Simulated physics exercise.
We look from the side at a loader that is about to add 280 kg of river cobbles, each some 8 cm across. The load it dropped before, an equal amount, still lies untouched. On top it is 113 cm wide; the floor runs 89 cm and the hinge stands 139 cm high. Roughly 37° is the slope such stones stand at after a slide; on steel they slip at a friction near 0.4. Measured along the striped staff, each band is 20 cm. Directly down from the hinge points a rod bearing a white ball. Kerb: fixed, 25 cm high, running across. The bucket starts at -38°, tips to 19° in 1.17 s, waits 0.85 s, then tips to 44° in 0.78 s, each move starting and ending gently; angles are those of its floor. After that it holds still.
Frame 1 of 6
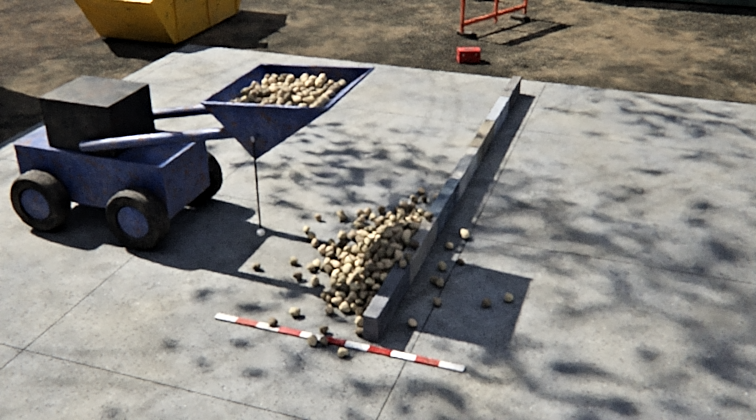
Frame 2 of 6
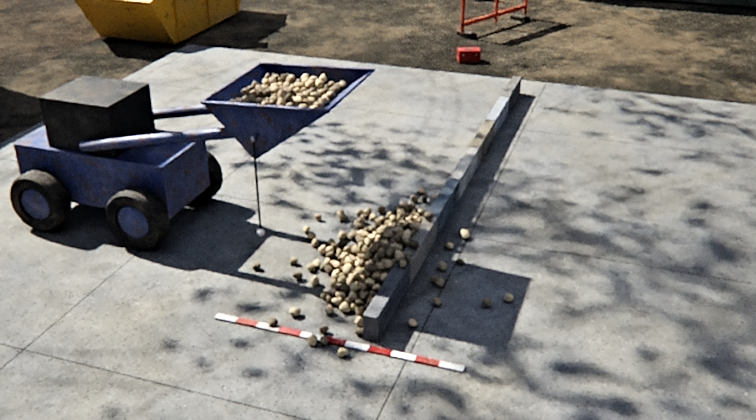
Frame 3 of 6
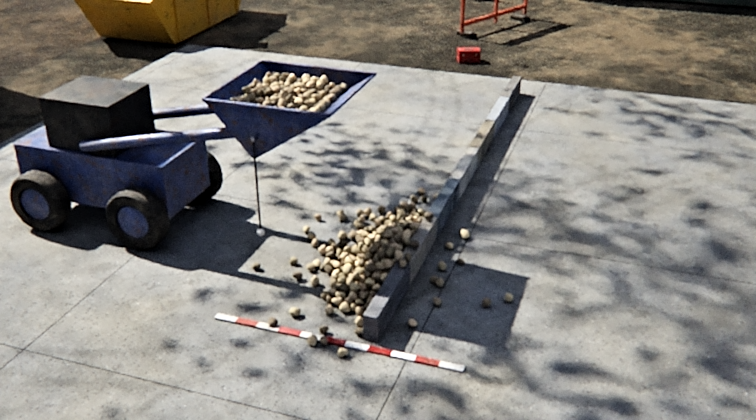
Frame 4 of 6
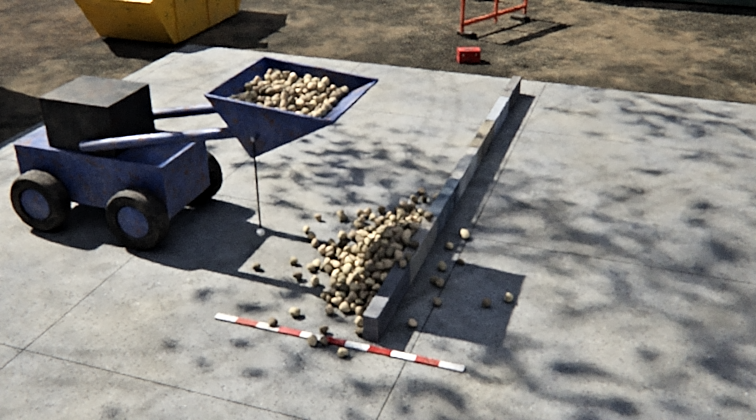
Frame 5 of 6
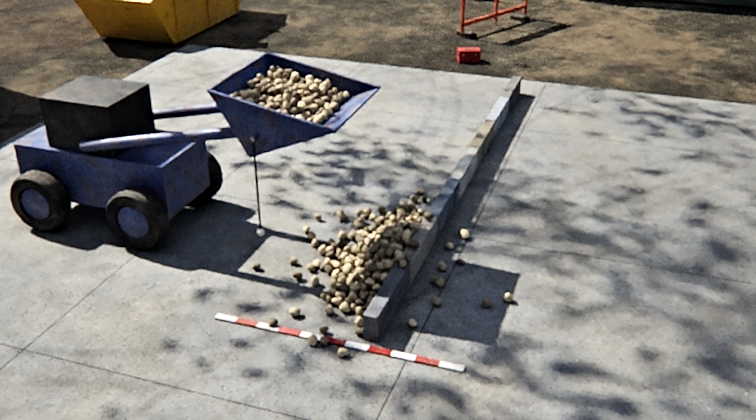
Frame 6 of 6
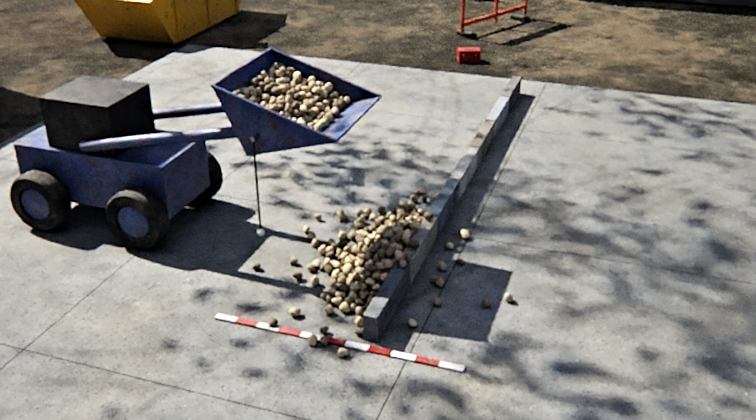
A blue loader's bucket, heaped with pale rounded stones, starts out tilted back and slowly rotates forward, its right-hand lip lowering while the loader stays in place. The stones shift slightly inside as the bucket's tilt lessens, and the earlier pile against the grey kerb below lies still.
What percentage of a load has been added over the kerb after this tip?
6 %.
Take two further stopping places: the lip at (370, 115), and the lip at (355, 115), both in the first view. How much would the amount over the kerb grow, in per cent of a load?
The first position would add some 65 per cent, the second some 35.
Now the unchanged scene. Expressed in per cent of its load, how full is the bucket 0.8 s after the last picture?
It still holds about 100 per cent.
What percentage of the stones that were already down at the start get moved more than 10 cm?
Estimate: 15 %, roughly.
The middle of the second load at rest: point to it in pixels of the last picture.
Their middle rests near (372, 243).
Then, 0.4 s after the last picture the floor is at 10°; in per cent of one load, 100 in the bucket, 97 on this side of the kerb, 3 over the kerb; the foremost stones are at (457, 282).
Then, 0.8 s after the last picture the floor is at 19°; in per cent of one load, 100 in the bucket, 97 on this side of the kerb, 3 over the kerb; the foremost stones are at (457, 282).
Then, 2.8 s after the last picture the floor is at 44°; in per cent of one load, 0 in the bucket, 192 on this side of the kerb, 8 over the kerb; the foremost stones are at (501, 287).
Then, 5.3 s after the last picture the floor is at 44°; in per cent of one load, 0 in the bucket, 192 on this side of the kerb, 8 over the kerb; the foremost stones are at (501, 287). Net gain over the kerb, 6.
